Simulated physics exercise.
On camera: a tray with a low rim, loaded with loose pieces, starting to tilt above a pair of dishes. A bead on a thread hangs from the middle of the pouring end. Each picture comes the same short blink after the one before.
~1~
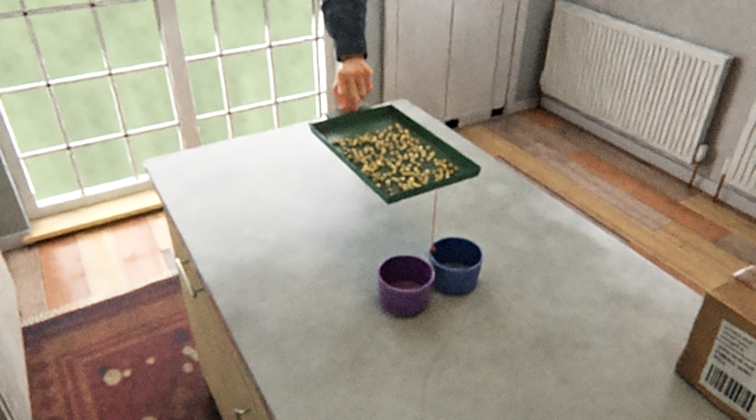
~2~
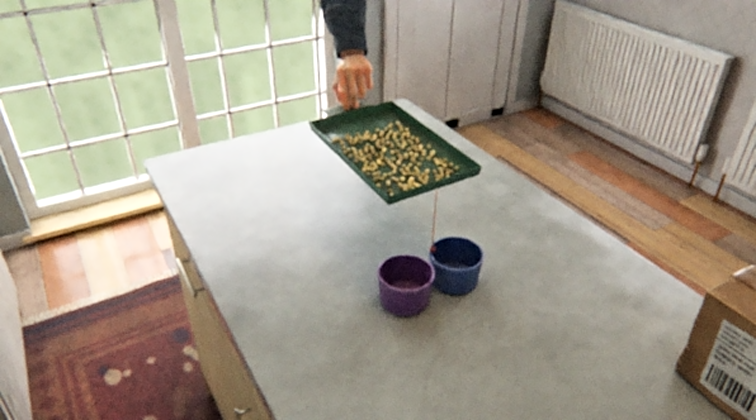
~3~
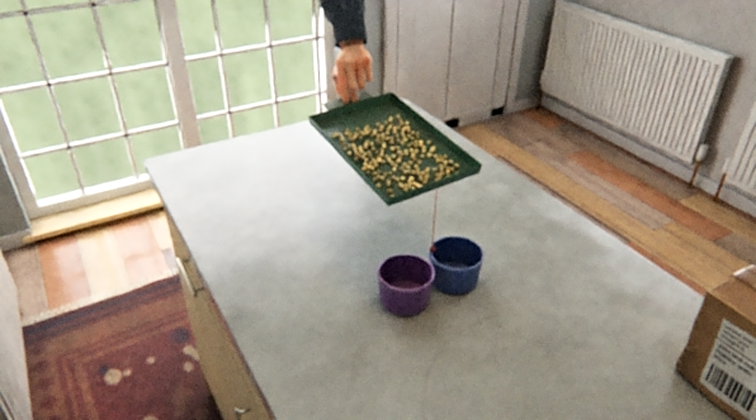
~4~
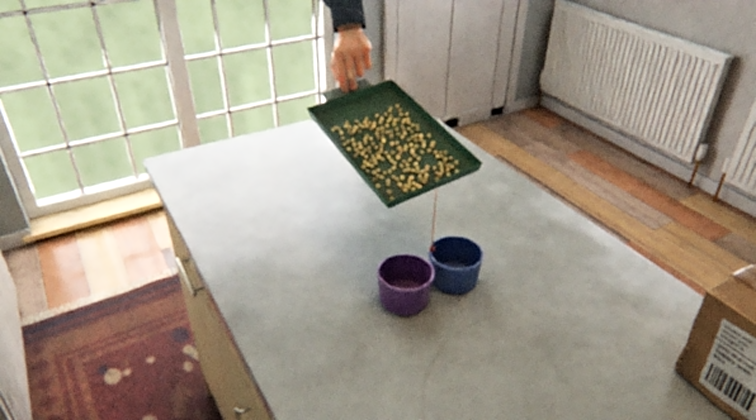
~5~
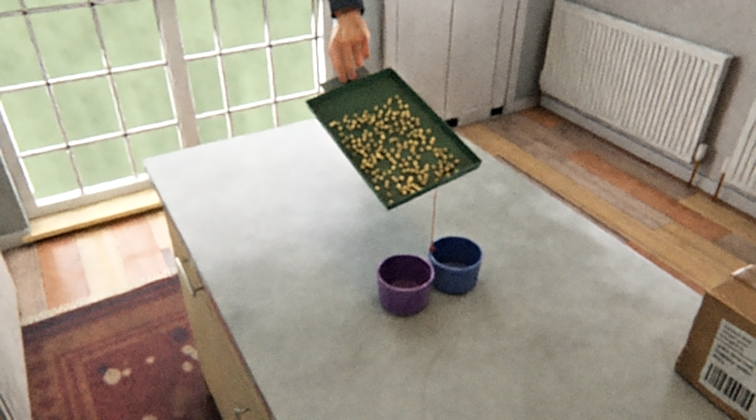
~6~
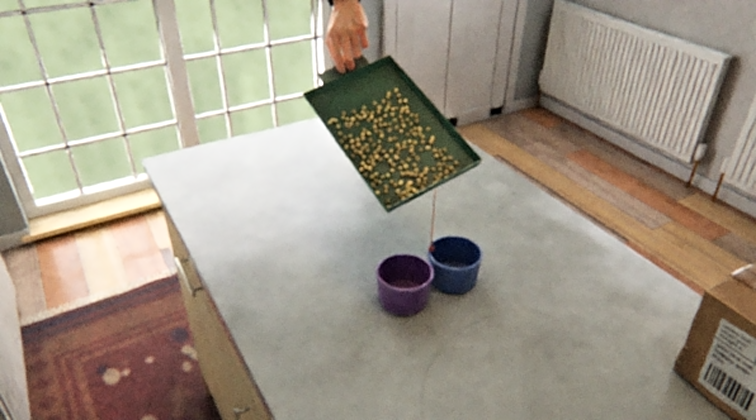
Green tray of soya beans tilting steadily in a person's hand above purple and blue dishes, its left front corner dipping lowest.
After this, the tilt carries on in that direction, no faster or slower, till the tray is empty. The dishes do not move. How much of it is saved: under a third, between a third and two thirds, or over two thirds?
In the dishes lies more than two thirds of it.
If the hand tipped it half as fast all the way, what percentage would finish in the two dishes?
Close to 90 per cent.
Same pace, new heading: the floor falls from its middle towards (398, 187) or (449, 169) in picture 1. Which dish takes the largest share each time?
In turn: The left-hand dish; right.
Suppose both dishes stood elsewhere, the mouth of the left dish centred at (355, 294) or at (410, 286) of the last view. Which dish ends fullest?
The first try: The right-hand dish. The second: Left.
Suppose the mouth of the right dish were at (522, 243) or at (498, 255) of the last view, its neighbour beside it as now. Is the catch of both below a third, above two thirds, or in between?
In turn: Under a third; under a third.
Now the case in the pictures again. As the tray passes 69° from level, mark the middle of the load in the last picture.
Roughly at (393, 200).
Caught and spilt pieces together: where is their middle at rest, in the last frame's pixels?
Roughly at (400, 298).
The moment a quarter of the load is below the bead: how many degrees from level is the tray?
At some 85 degrees.
Soon, tray tipped steeply; most on the tray; a stray few in the left dish; a stray few outside both; a small part in the air.
A while on, tray tipped past a quarter turn; a small part on the tray; about half in the left dish; a small part outside both; about a quarter in the air.
Towards the end, tray tipped past a quarter turn; most in the left dish; about a quarter outside both.
Finally, tray tipped past a quarter turn; most in the left dish; none in the right dish; about a quarter outside both.
